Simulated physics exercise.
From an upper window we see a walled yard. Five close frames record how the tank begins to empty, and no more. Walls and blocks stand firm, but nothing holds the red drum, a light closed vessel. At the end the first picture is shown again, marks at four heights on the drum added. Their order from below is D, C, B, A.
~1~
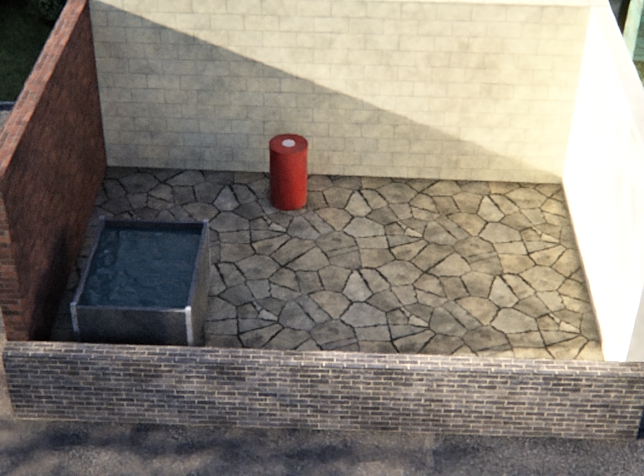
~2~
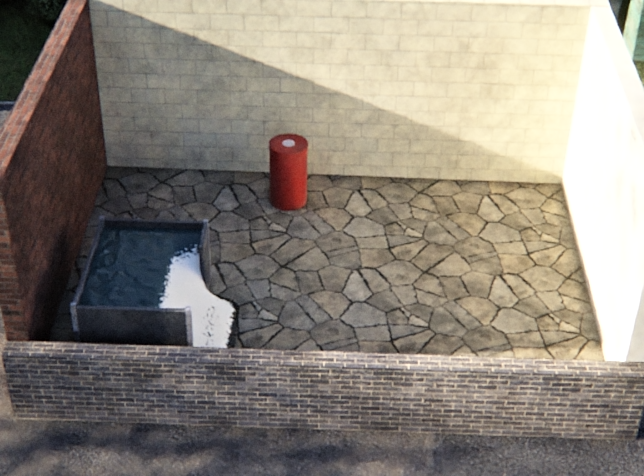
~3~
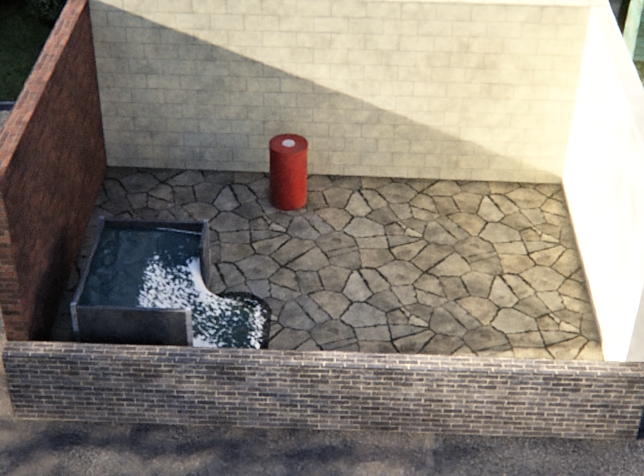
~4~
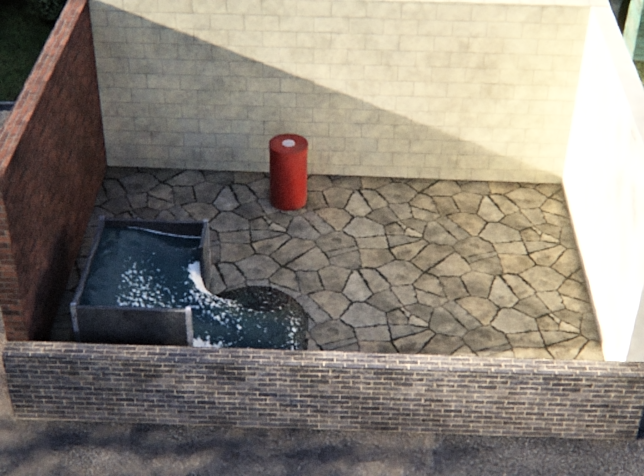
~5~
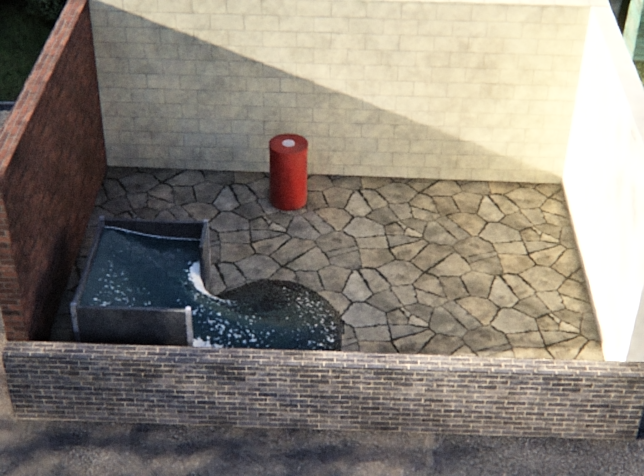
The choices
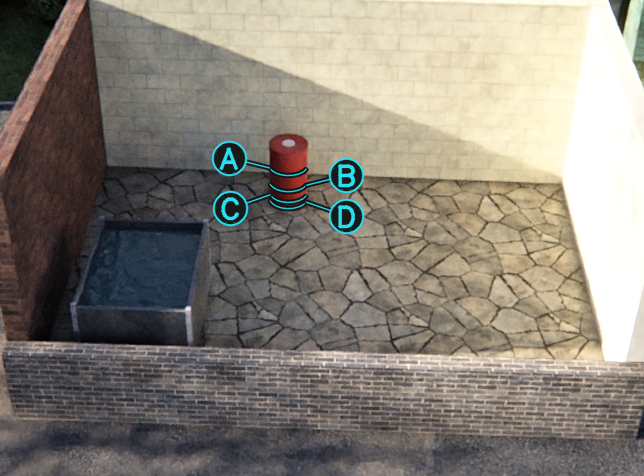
To begin with, a full tank of water stands in the left corner of a walled, stone-paved yard, with a red drum near the back wall. White, foaming water pours out of the tank's right side onto the paving, then darkens and spreads rightward in a rounded pool along the front wall, while the drum stays still.
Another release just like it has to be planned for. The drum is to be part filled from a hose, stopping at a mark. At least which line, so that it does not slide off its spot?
Mark C just does it.
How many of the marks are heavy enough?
Three of them.
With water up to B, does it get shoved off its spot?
No.
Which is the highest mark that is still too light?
D.
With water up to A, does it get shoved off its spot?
No, not at all.
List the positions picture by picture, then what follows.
In the first frame, lid of the red drum at (288, 143); tank full, its middle at (144, 268).
In the second frame, 2 % of the ground under water, its edge towards the drum at (226, 304).
In the third frame, 4 % of the ground under water, its edge towards the drum at (234, 295).
In the fourth frame, 7 % of the ground under water, its edge towards the drum at (256, 290).
In the fifth frame, lid of the red drum at (288, 143); 10 % of the ground under water, its edge towards the drum at (272, 284).
In cyan, A at (287, 175); B at (287, 191); C at (287, 202); D at (287, 208); from the bottom up D, C, B, A.
With A, it does not move.
With B, it does not move.
With C, it does not move.
With D, it is pushed about its own width away.
